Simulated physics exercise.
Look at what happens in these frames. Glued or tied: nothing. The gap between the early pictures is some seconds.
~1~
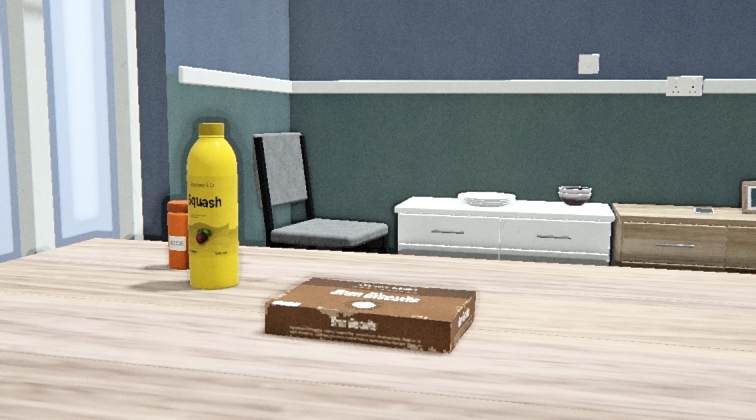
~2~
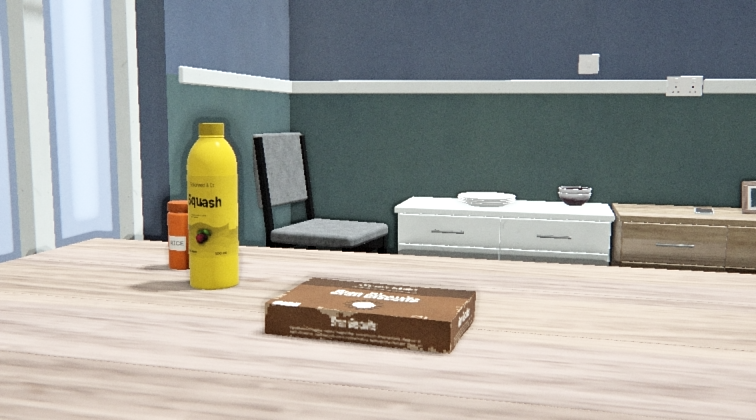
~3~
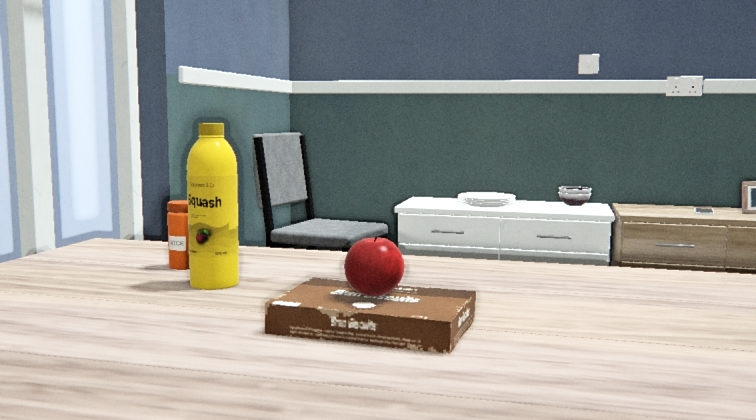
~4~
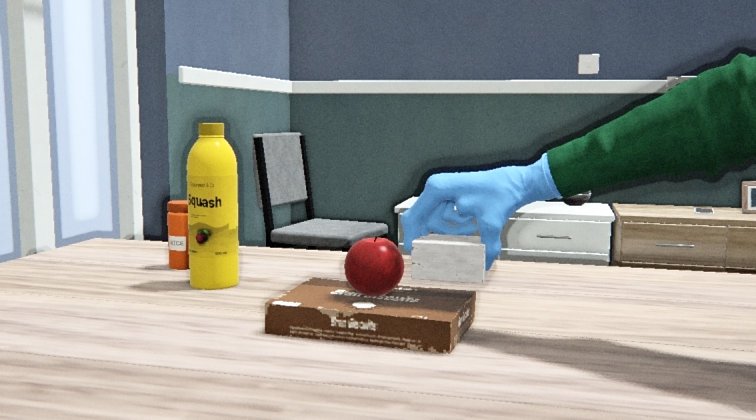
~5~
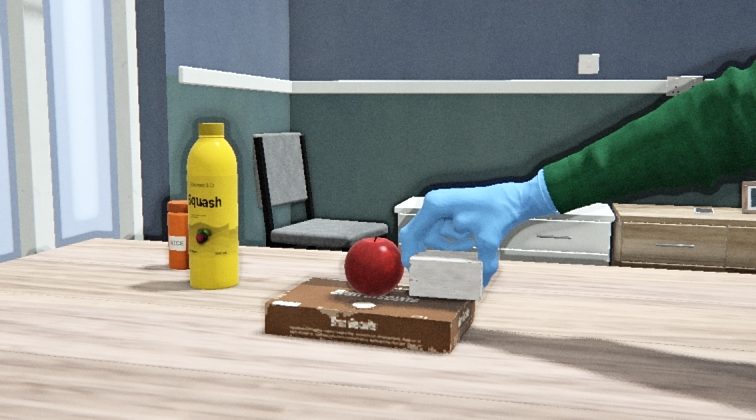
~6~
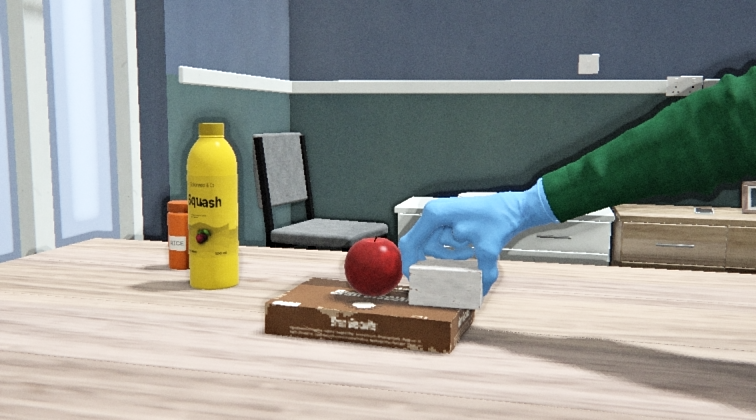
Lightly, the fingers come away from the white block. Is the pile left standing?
The pile will be okay.
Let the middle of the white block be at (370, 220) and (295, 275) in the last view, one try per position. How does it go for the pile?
With the first placement the pile tips over, with the second it remains stable.
Then, 0.60 s after the last picture, nothing has stirred.
Then, 1.50 s after the last picture, white block resting near (448, 283).
At rest, all 5 in place. Seen from the same camera at the end, white block near (449, 283). The pile stays up.
